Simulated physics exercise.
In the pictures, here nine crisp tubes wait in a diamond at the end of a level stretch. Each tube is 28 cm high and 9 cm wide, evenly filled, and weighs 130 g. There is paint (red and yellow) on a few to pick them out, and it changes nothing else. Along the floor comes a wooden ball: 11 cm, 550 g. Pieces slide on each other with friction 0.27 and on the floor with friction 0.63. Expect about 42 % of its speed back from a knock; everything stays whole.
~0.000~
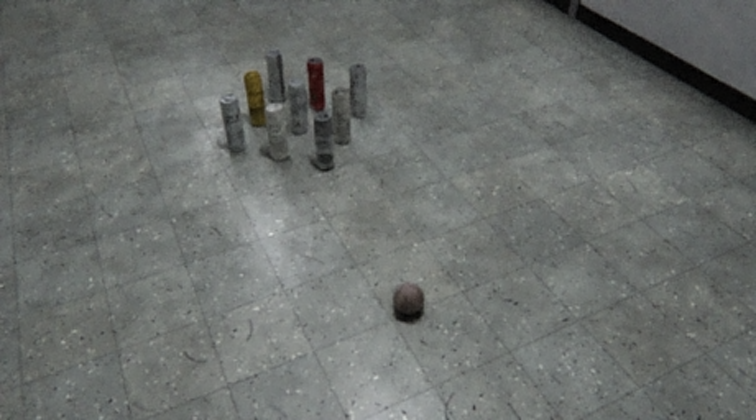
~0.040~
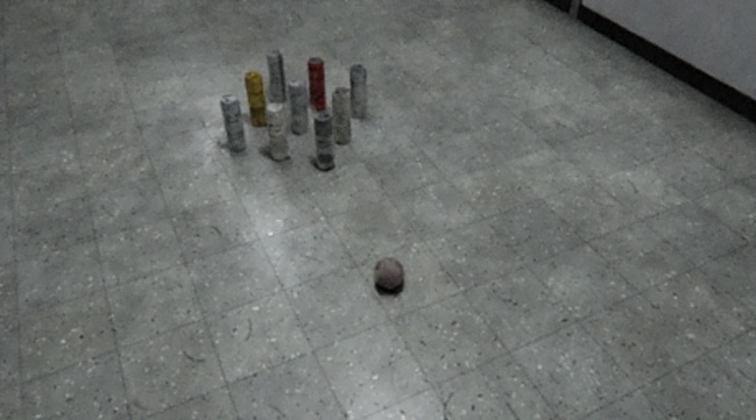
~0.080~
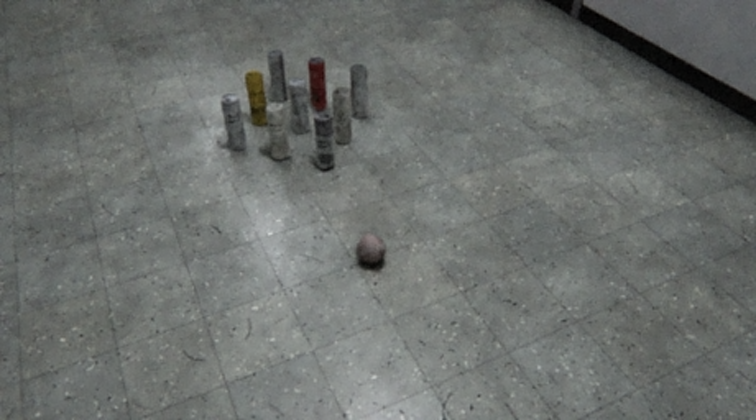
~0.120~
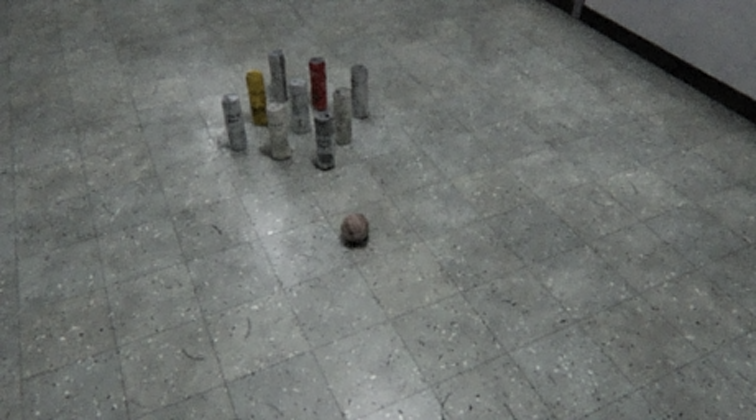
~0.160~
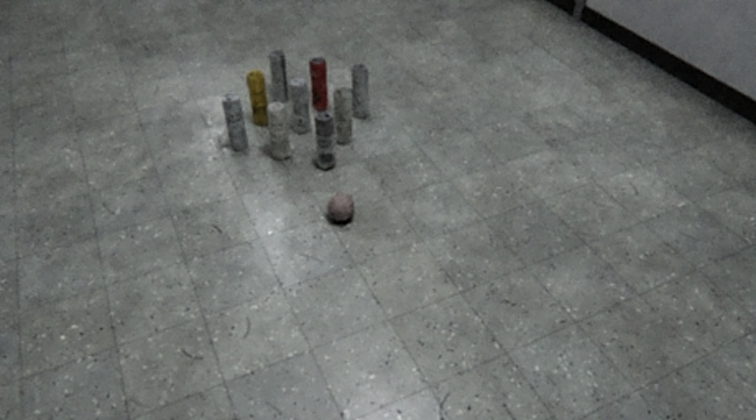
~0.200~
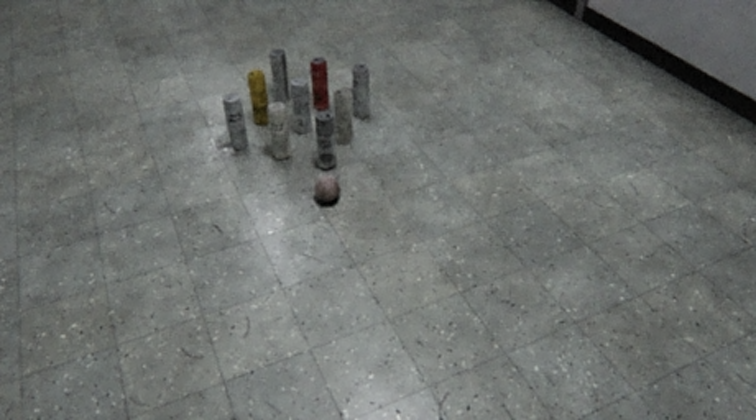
A ball rolls across the grey tiled floor, drawing closer to a group of upright tubes.
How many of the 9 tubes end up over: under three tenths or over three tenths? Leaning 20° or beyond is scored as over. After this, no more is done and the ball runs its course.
More than three tenths.
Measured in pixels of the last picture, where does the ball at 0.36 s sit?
Location: Close to (287, 129).
By 0.36 s, ball still moving; 1 of the 9 tubes over.
By 0.48 s, ball still moving; 2 of the 9 tubes over; yellow tube tilted 35°.
By 0.70 s, ball still moving; 6 of the 9 tubes over; yellow tube lying flat.
By 1.04 s, ball still moving; 5 of the 9 tubes over; yellow tube lying flat.
When it is over (1.7 s), ball rolling away; 6 of the 9 tubes over; yellow tube lying flat; red tube unmoved. That is 67 per cent. In pixels of the last frame, middles, yellow tube near (207, 97), red tube near (320, 84).
